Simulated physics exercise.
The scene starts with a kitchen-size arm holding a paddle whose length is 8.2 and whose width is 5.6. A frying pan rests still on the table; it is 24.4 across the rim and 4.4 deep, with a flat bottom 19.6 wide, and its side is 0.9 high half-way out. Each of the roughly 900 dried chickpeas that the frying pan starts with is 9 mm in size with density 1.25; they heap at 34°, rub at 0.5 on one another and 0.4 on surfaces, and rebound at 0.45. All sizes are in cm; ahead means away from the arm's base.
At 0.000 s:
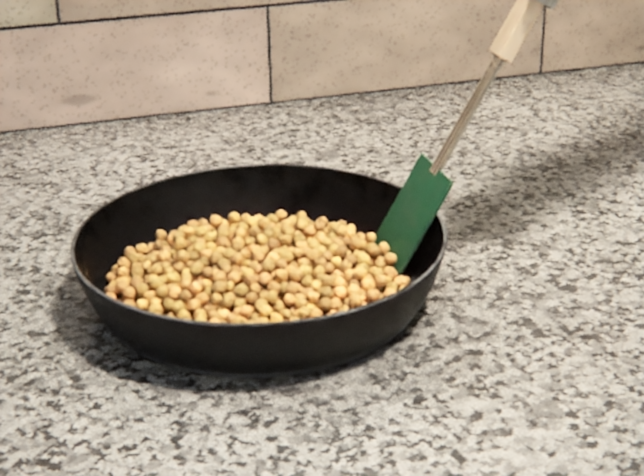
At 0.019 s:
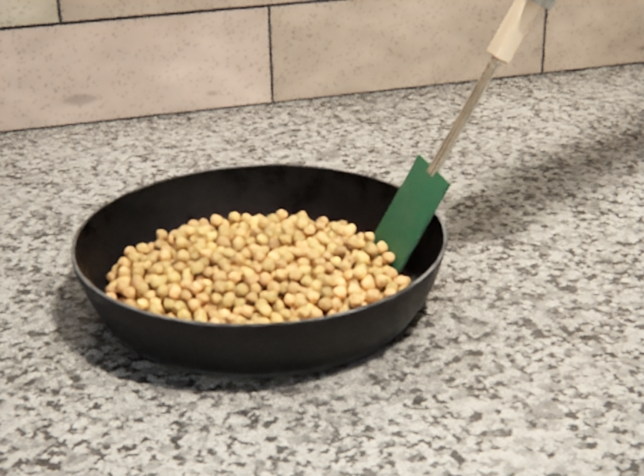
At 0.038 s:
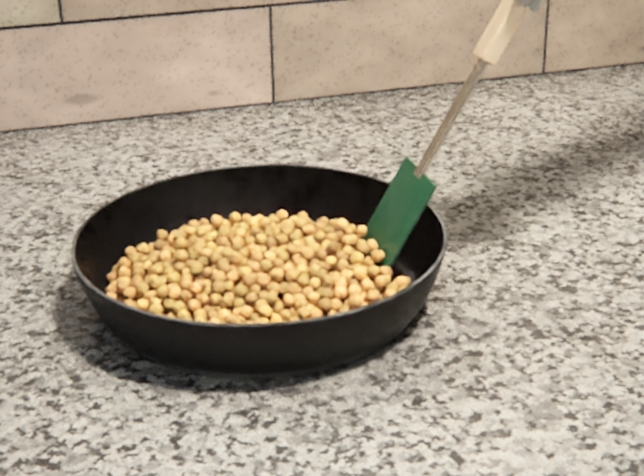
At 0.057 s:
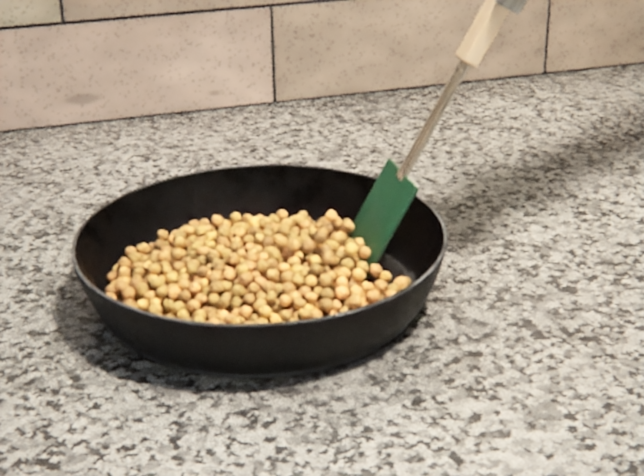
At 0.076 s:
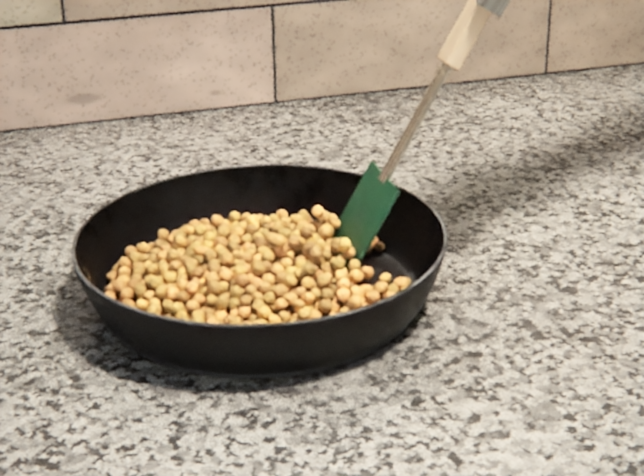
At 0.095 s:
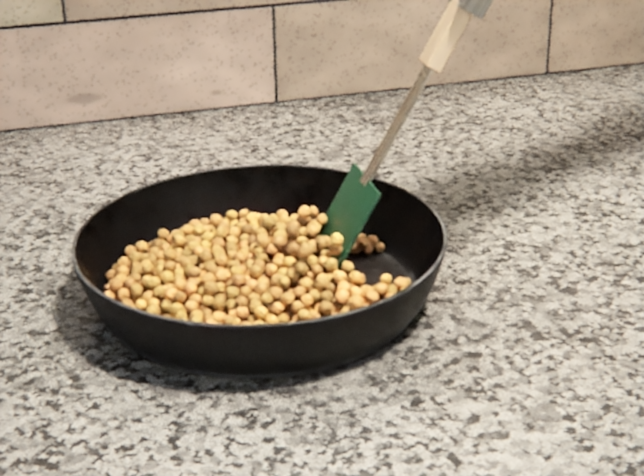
On a speckled countertop, a green paddle pushes round tan pieces leftward in a black pan.
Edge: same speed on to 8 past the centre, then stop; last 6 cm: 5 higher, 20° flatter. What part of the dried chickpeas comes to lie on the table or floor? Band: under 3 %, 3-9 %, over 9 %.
3-9 %.
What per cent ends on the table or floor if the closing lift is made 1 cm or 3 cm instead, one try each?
Roughly 0 % and then 5 %.
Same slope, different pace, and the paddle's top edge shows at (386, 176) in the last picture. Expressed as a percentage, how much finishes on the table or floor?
Some 0 percent.
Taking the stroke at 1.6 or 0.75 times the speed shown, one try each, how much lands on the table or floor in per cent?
Near 10 and near 0 percent respectively.
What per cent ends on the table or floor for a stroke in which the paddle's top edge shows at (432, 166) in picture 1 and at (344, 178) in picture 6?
5 %.
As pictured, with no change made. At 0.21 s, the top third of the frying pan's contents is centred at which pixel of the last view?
Around (188, 271).
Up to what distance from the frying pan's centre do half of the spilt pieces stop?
Roughly 26 cm.
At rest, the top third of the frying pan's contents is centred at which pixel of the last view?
Somewhere near (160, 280) in the last picture.
After 0.15 s, sloping 60°, highest piece 5 above the table; 900 in the frying pan.
After 0.21 s, sloping 51°, highest piece 6 above the table; 900 in the frying pan.
After 0.44 s, sloping 40°, highest piece 5 above the table; 859 in the frying pan, 41 on the table or floor.
After 1.49 s, sloping 40°, highest piece 5 above the table; 859 in the frying pan, 41 on the table or floor.
In the end, 859 in the frying pan, 41 on the table or floor. That is 5 % on the table or floor.
